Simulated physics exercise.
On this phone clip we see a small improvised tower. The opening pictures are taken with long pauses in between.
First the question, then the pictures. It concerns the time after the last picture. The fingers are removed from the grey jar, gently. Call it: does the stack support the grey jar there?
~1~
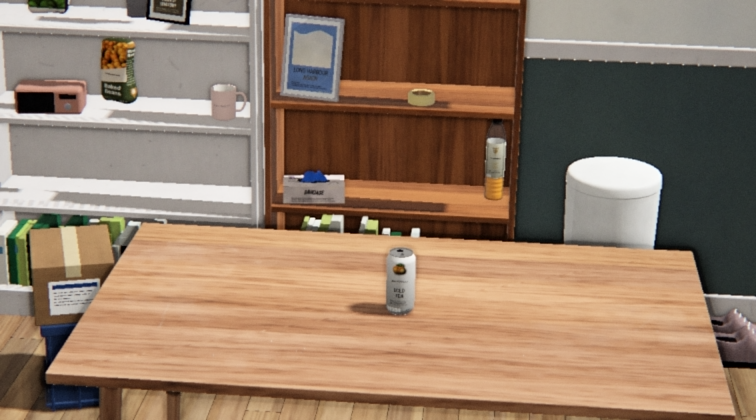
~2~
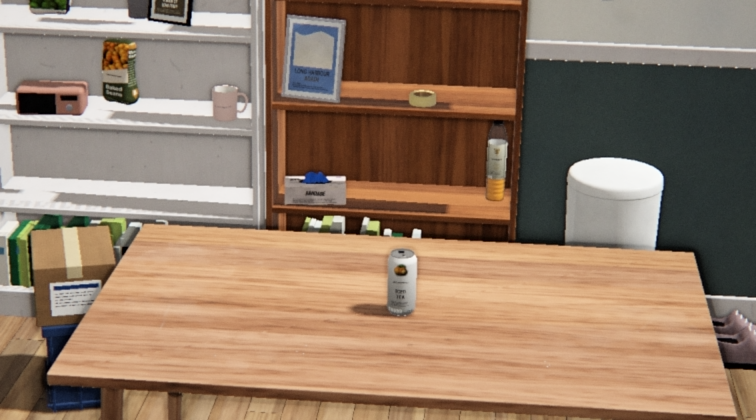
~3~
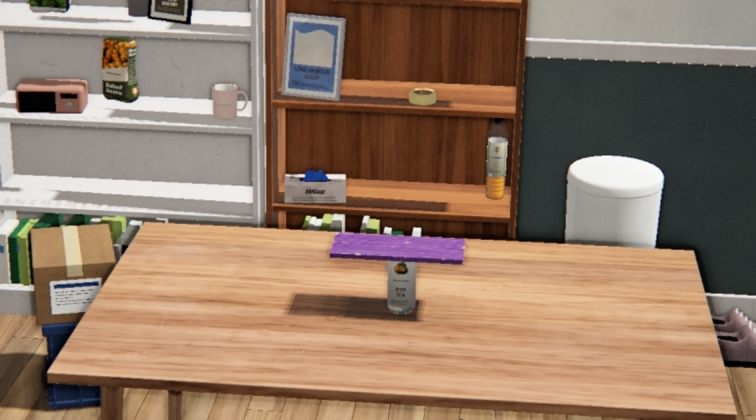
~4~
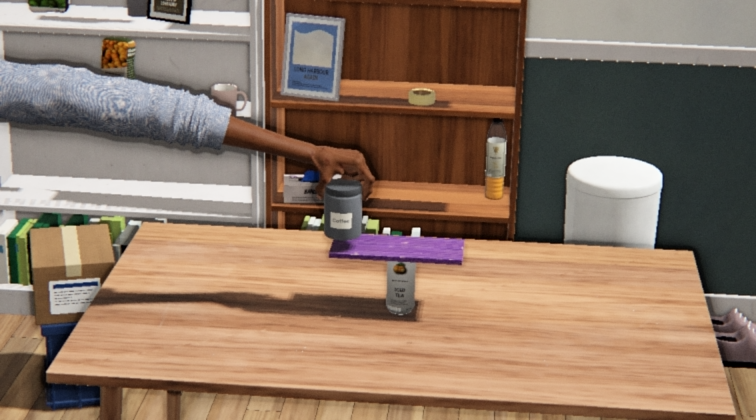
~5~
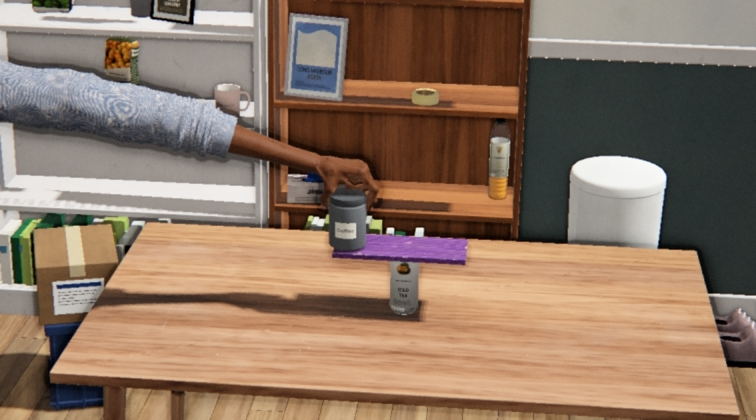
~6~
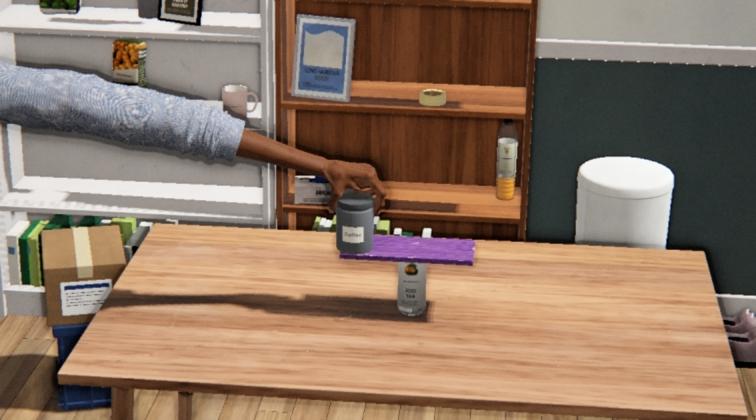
No, it does not.
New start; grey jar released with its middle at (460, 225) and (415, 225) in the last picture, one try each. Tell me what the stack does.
Try one, the stack collapses; try two, it stays standing.
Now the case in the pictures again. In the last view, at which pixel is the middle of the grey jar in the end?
I'd point to roughly (298, 300).
Then, 0.30 s past the last view, grey jar now fallen; purple board rocked 57° from its first pose.
Then, 0.60 s past the last view, purple board on its side.
Then, 1.20 s past the last view, purple board now fallen.
Finally, fallen, grey jar and purple board; white can still in place. Final places as the last picture's camera would see them, grey jar near (298, 299). The stack loses its balance.
